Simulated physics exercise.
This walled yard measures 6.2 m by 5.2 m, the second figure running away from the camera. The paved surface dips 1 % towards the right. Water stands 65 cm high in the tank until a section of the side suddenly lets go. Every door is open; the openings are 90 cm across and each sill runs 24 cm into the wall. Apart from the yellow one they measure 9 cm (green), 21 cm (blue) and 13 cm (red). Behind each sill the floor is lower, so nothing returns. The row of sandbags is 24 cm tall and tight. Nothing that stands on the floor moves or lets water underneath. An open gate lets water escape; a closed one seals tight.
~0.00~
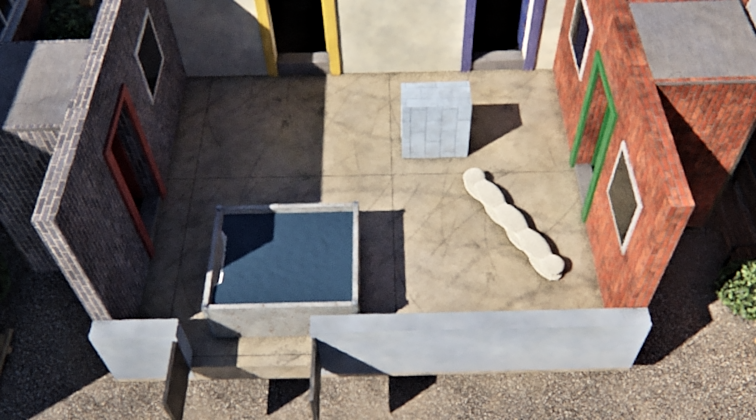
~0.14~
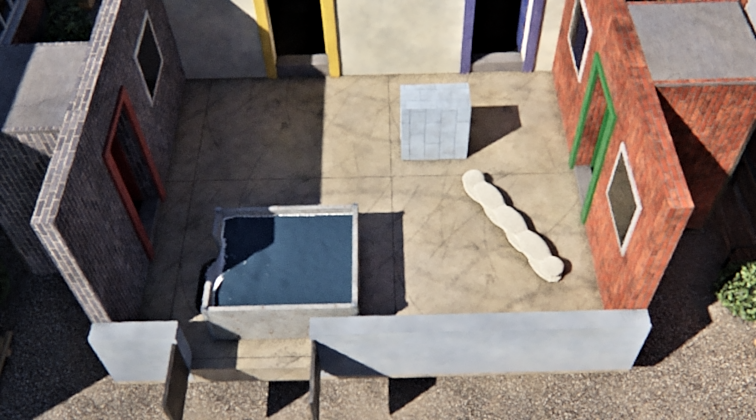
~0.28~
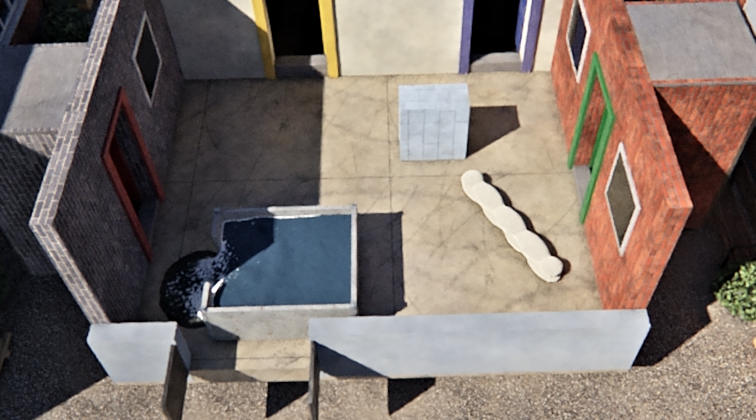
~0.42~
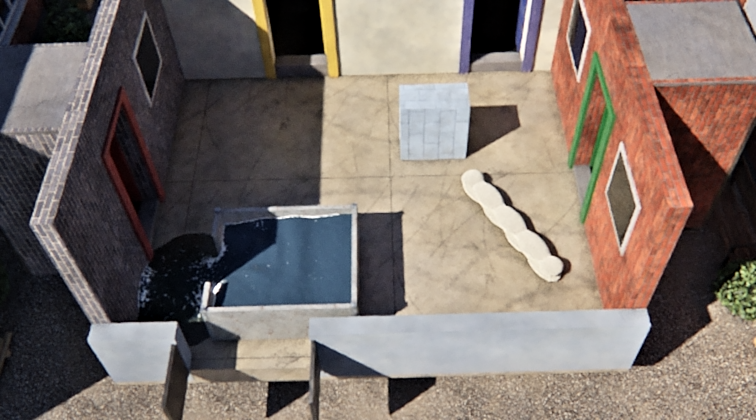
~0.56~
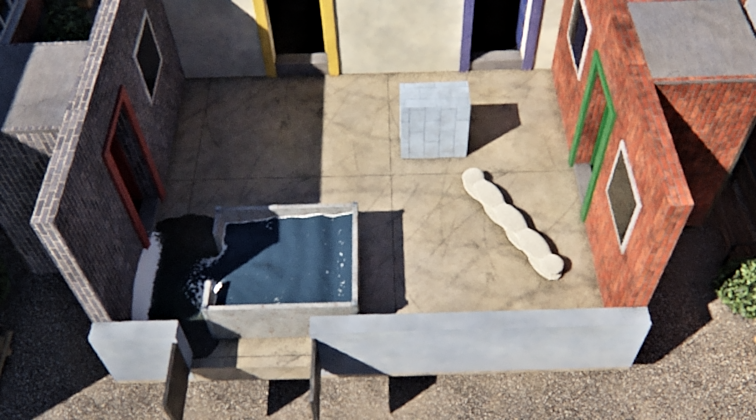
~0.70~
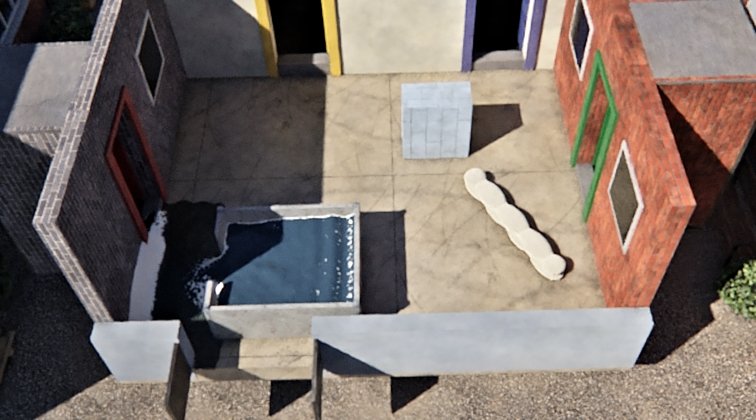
Dark water in a pale rectangular tank slips out through its left side, spreads across the paving to the brick wall and creeps back beside the red-framed door, while the camera stays practically still. The walled yard is seen from high in front, with yellow and purple doorways behind. A pale block and a cream, lumpy strip lie motionless towards the right, near a green-framed doorway.
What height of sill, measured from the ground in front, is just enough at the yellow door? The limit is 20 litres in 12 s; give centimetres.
Some 7.5 cm above the ground.
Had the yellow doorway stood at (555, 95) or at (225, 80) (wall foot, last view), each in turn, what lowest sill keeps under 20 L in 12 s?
About 10.0 and 13.0 cm.
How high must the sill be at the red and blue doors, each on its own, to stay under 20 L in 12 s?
Roughly 17 cm at red and 6.5 cm at blue.
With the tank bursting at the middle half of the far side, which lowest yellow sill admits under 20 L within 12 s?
About 17 cm.
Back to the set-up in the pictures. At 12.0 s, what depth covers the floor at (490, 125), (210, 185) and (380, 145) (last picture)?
In that order: 6, 2 and 4 cm.
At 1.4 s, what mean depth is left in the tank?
Some 44 cm.
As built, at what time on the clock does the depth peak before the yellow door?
Around 3.6 s.
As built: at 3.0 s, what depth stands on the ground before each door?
In cm: Yellow 11, green 0, blue 0, red 16.
After 1.4 s water covers 15 % of the floor, deepest (44 cm) near (135, 353); it has not reached the yellow door.
After 3.0 s water covers 35 % of the floor, deepest (26 cm) near (161, 282); 11 cm at the yellow door, 0 litres in over its 26 cm sill.
After 12.0 s water covers 85 % of the floor, deepest (12 cm) near (609, 342); 4 cm at the yellow door, 0 litres in over its 26 cm sill.
At the yellow door as built, the water arrived by 2.6 s and peaked near 13 cm at 3.6 s.
Run again over the same 12 s with other heights there, 36 litres in over 6 cm, 7 litres over 9.5 cm. The limit of 20 litres is kept from about 7.5 cm up.
